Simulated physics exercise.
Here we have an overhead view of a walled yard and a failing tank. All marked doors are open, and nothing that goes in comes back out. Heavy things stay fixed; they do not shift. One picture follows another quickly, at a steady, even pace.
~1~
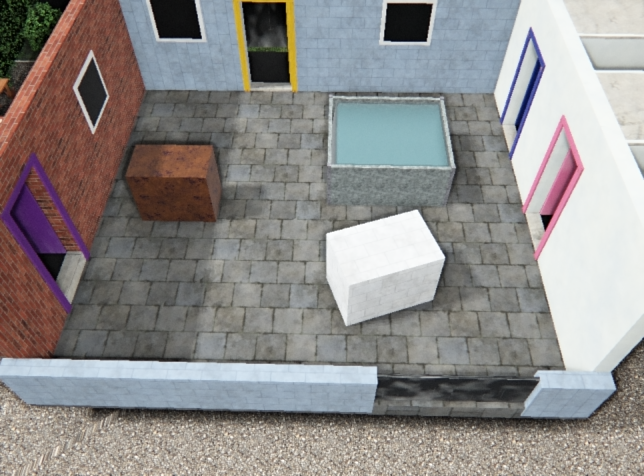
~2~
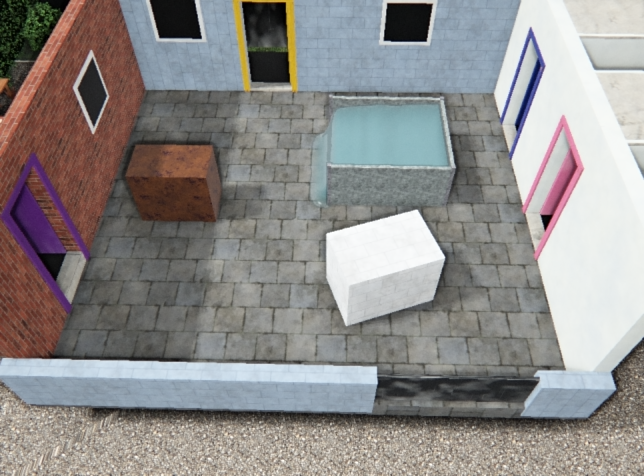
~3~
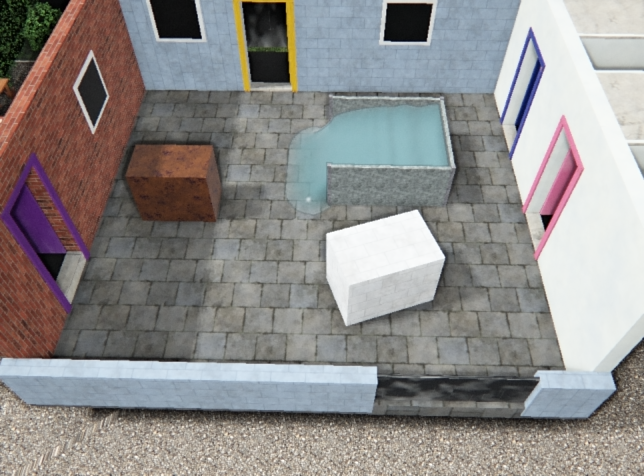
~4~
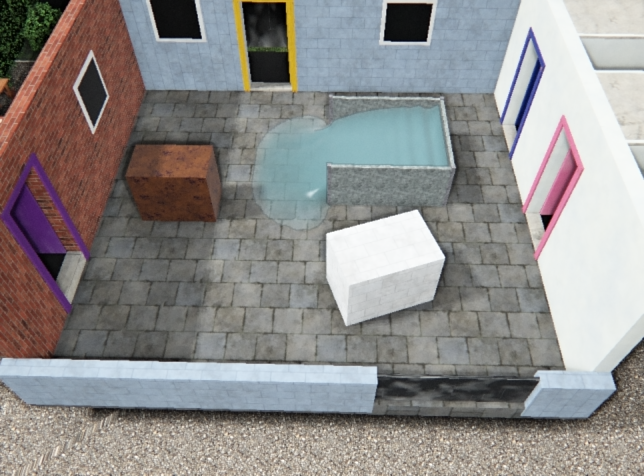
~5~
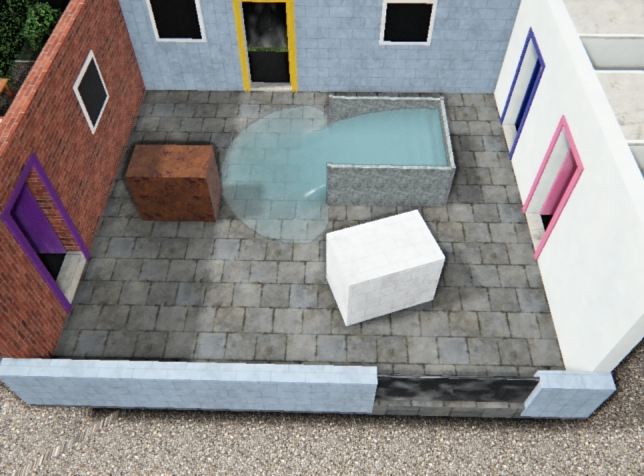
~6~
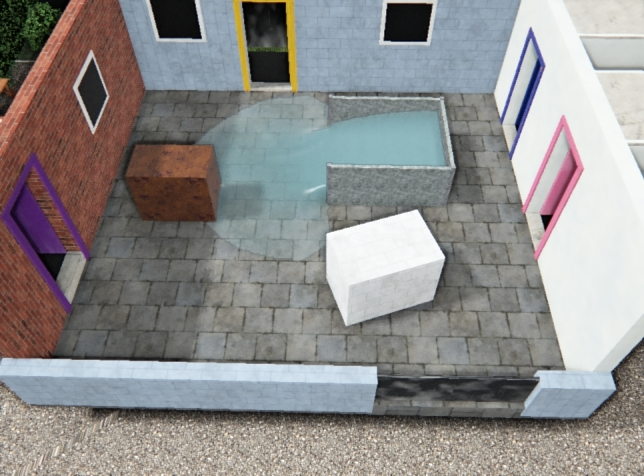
Water poured from the left side of the open stone tank and spread across the paved yard in a widening rounded sheet, reaching the rusty brown block while the white block stayed still.
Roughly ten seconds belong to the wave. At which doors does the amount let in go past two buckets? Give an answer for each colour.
The purple door doesn't overshoot the mark there; the blue door overshoots the mark there; the pink door doesn't overshoot the mark there; the yellow door overshoots the mark there.
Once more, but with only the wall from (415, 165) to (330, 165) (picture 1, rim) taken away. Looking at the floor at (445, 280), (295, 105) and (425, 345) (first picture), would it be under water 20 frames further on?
Point by point: Swamped, untouched and swamped.
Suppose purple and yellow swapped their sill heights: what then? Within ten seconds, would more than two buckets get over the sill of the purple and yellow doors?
I'd say purple gets too much while yellow doesn't reach it.
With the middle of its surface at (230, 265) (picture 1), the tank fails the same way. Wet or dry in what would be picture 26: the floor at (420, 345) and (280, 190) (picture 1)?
The first spot is inundated and the second is left dry.
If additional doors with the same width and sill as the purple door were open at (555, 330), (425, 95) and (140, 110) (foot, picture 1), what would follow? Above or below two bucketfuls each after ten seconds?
Log: Door one misses the mark; door two misses the mark; door three beats the mark.
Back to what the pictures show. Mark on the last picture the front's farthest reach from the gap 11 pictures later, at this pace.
The front should reach about (49, 370).
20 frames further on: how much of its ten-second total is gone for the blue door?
It should be near 0 percent of the ten-second total.
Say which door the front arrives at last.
My answer: The one in pink.
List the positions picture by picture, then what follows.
The open tank at (388, 134) is whole and still, in the first frame.
Water pours out at (331, 157) and has run to (326, 206), in the second frame.
The front is at (299, 208), out from the gap at (331, 158), in the third frame.
The front is at (282, 221), out from the gap at (331, 159), in the fourth frame.
The front is at (228, 197), out from the gap at (331, 159), in the fifth frame.
The front is at a hidden place, out from the gap at (331, 160), in the sixth frame.
A moment on, water covers 35 % of the floor; the purple door not reached, the blue door not reached, the pink door not reached, the yellow door under two buckets in.
Next, water covers 45 % of the floor; the purple door wet at the sill, nothing in, the blue door not reached, the pink door not reached, the yellow door under two buckets in.
Then, water covers 50 % of the floor; the purple door wet at the sill, nothing in, the blue door not reached, the pink door not reached, the yellow door over two buckets in.
Later, water covers 75 % of the floor; the purple door wet at the sill, nothing in, the blue door not reached, the pink door not reached, the yellow door over two buckets in.
In the end, water covers 95 % of the floor; the purple door wet at the sill, nothing in, the blue door over two buckets in, the pink door under two buckets in, the yellow door far over two buckets in.
